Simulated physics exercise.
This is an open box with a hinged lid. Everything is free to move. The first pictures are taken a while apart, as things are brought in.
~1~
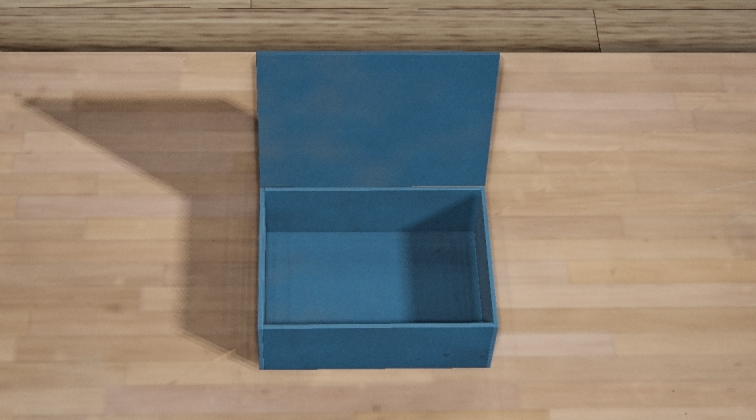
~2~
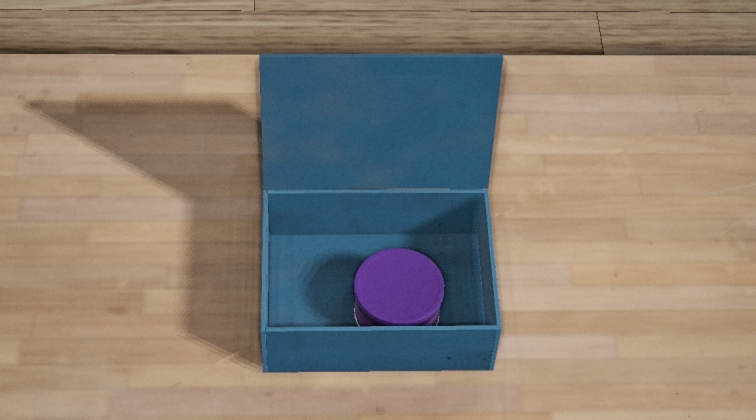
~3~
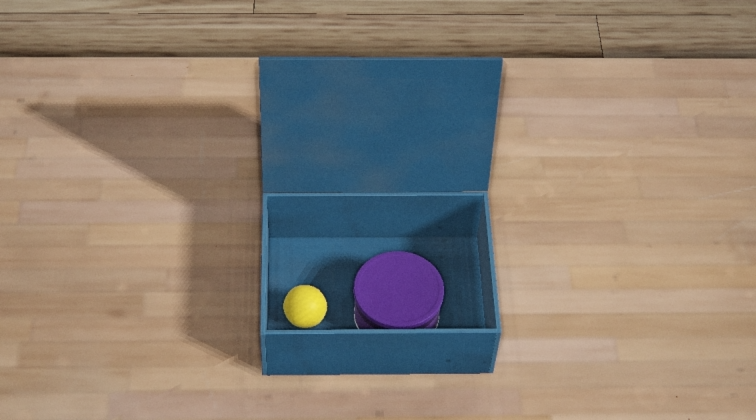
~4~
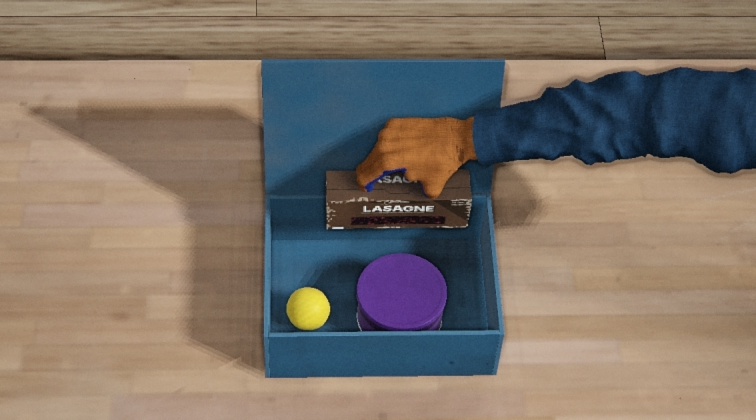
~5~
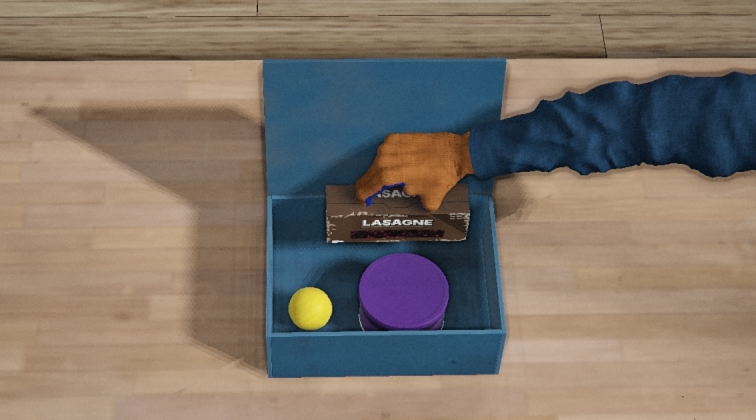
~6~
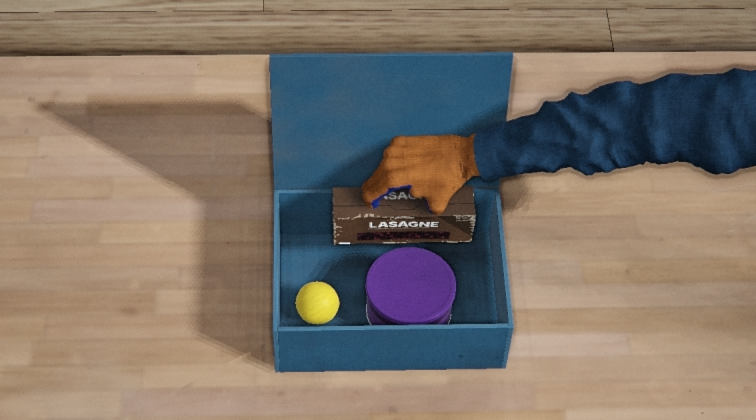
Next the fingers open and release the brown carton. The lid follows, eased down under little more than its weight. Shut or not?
In the end the lid sits on the rim.
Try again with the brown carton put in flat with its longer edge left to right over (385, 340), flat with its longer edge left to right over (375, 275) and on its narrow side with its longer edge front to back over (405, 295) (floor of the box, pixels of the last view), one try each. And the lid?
In the first case it stays ajar; in the second case it closes; in the third case it will not close.
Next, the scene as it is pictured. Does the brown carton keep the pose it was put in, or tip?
It keeps its pose.
Then, 0.90 s on from there, lid starting down; brown carton shifted a little near (401, 244).
Then, 1.50 s on from there, lid 66° above the rim; brown carton shifted a little near (401, 244).
Then, 1.90 s on from there, lid 38° above the rim; brown carton shifted a little near (401, 244).
Then, 2.20 s on from there, lid 13° above the rim; brown carton shifted a little near (401, 244).
In the end, lid shut; moved from the start, brown carton; the other 2 unmoved. At the end, from the last picture's camera, brown carton near (401, 244).
